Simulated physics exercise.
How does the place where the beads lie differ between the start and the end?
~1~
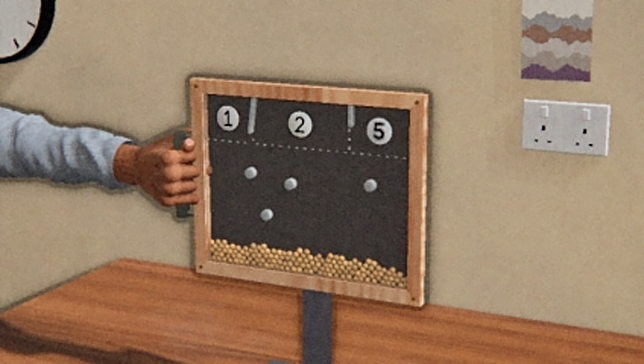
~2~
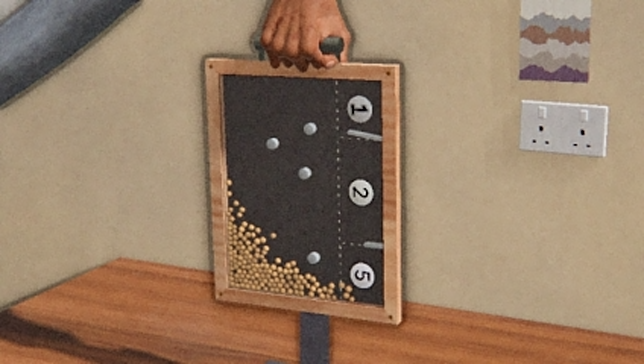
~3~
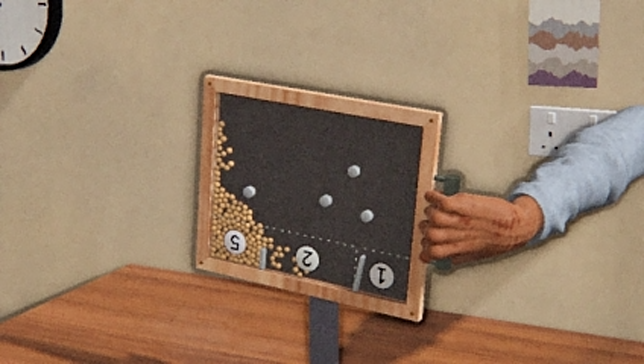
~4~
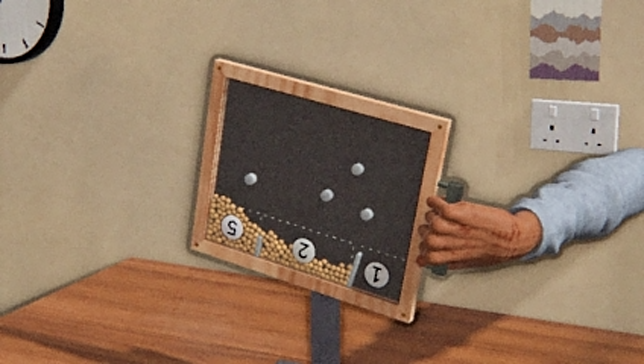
At the start the beads lie across the whole bottom of the box, on the side away from the numbers. At the end they sit a little further left and slightly higher in view, gathered in the pockets marked five and two.
